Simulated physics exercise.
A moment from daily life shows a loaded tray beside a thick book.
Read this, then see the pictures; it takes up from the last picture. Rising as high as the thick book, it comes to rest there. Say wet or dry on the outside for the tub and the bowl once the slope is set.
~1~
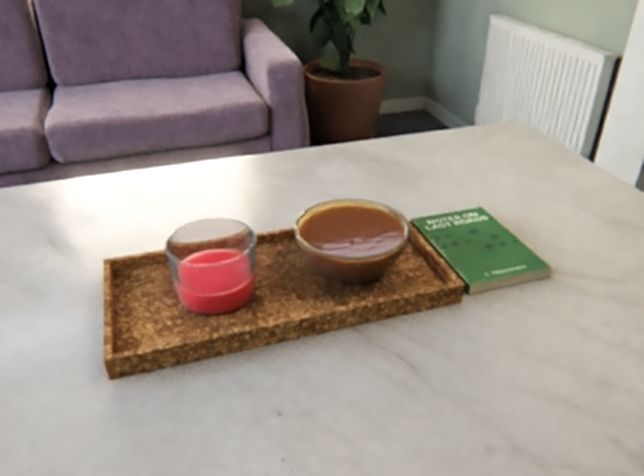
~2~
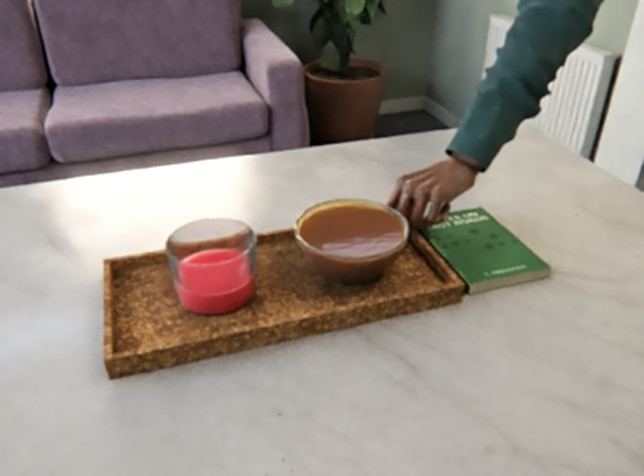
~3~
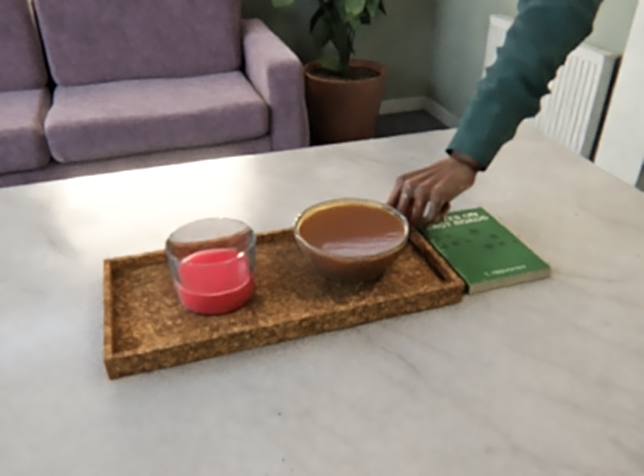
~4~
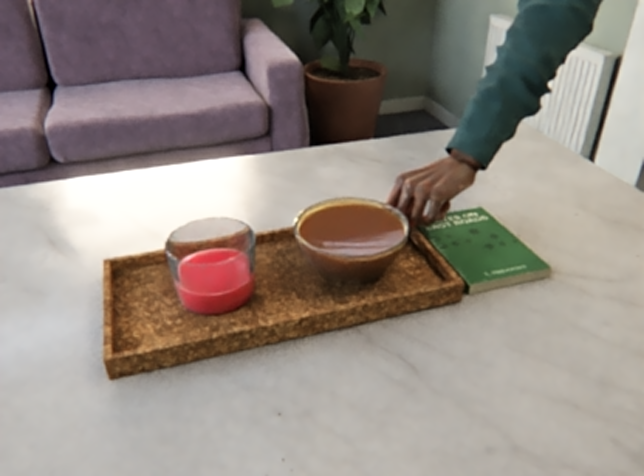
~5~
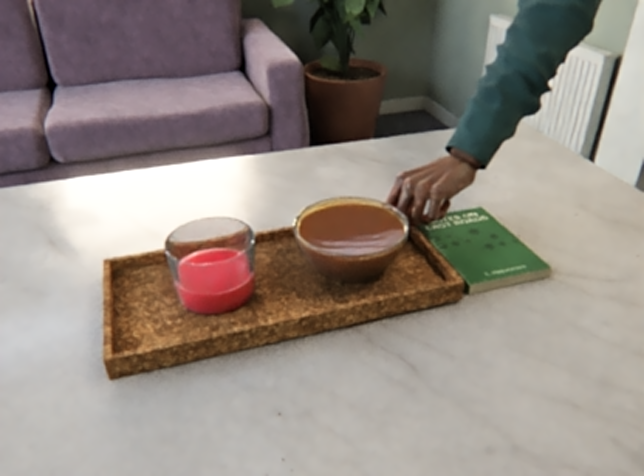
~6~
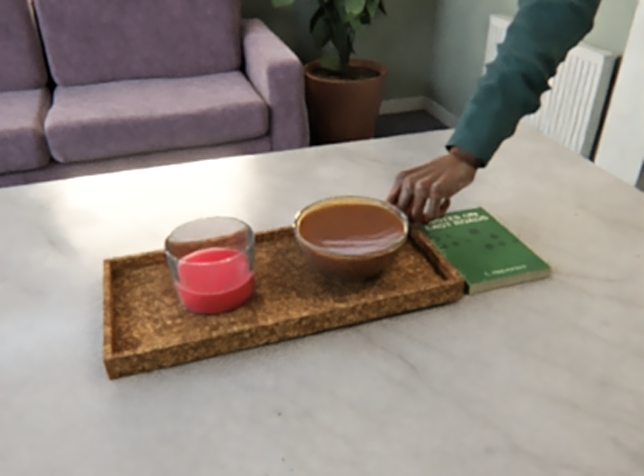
Tub: Dry, bowl: Dry.
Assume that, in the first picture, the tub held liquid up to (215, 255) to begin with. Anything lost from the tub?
It keeps every drop.
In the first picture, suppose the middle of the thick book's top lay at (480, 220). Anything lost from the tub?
Makes it through.
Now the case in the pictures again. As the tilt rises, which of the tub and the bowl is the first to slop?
First the one on the right.
Shortly, the tray slopes by about 2°; tub, none is lost; bowl, none is lost.
Then, the tray slopes by about 3°; tub, none is lost; bowl, none is lost.
At the finish, the tray slopes by about 2°, resting on the thick book; tub, none is lost; bowl, none is lost.
